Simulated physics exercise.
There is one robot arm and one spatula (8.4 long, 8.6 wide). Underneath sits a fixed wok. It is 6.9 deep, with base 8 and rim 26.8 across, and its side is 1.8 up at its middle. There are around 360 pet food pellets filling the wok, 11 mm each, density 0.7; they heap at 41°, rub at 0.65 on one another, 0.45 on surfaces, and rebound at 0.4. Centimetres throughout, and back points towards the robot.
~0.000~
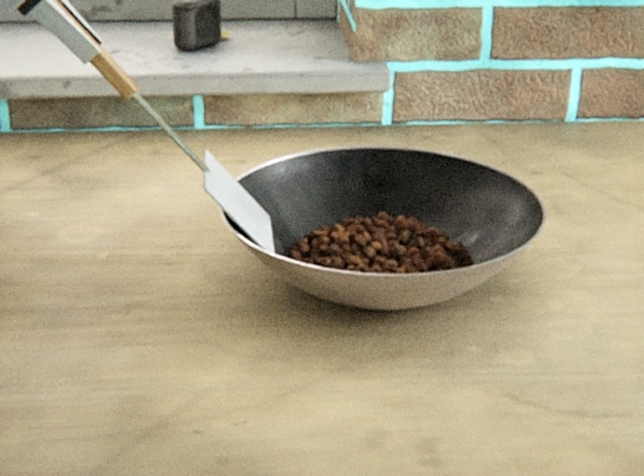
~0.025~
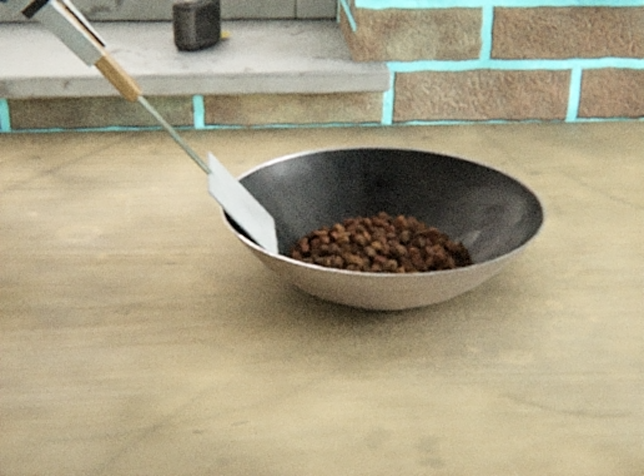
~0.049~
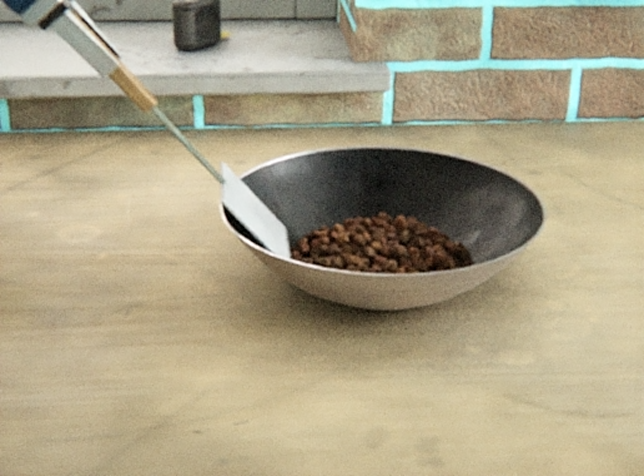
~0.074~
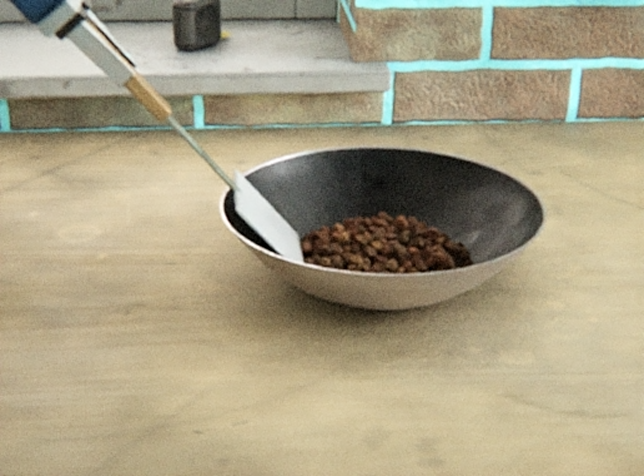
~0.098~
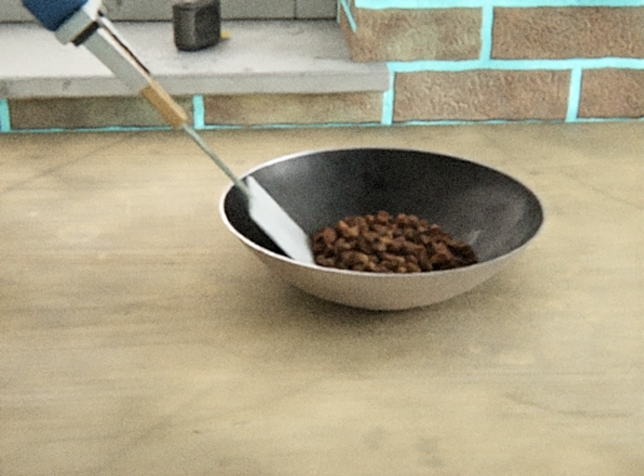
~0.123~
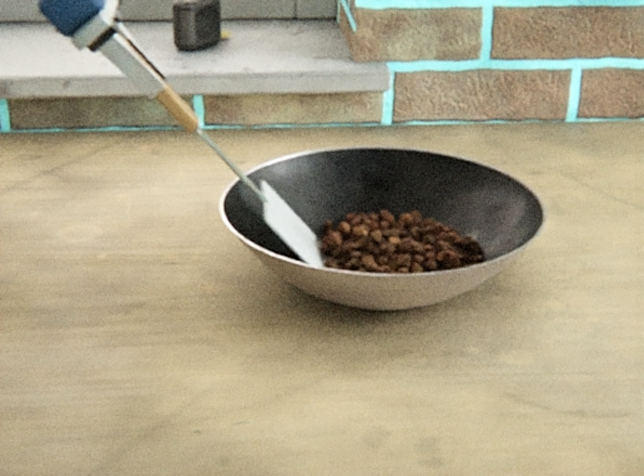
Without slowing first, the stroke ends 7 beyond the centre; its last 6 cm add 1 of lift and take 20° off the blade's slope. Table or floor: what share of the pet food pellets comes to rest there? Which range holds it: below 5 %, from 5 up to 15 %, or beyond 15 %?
The range from 5 up to 15 %.
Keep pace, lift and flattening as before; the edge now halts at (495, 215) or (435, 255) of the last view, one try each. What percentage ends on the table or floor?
I'd say roughly 35 per cent, then roughly 0 per cent.
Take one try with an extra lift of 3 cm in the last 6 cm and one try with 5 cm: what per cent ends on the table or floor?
Result: Approx. 0 % and 0 %, one try each.
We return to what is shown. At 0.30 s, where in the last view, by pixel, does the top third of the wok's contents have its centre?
At about (487, 220).
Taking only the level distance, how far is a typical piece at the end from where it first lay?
I'd estimate close to 8 centimetres.
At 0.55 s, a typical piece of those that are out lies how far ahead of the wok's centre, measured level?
Roughly 16 cm.
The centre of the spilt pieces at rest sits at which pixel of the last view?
Roughly (590, 278).
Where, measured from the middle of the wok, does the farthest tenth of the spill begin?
I'd put it at about 20 centimetres.
After 0.21 s, sloping 50°, highest piece 10 above the table; 359 in the wok, 1 on the blade or in flight.
After 0.30 s, sloping 40°, highest piece 15 above the table; 359 in the wok, 1 on the blade or in flight.
After 0.55 s, sloping 30°, highest piece 8 above the table; 332 in the wok, 27 on the table or floor, 1 on the blade or in flight.
After 1.60 s, sloping 30°, highest piece 8 above the table; 331 in the wok, 29 on the table or floor.
At rest, 331 in the wok, 29 on the table or floor. That is 8 % on the table or floor.
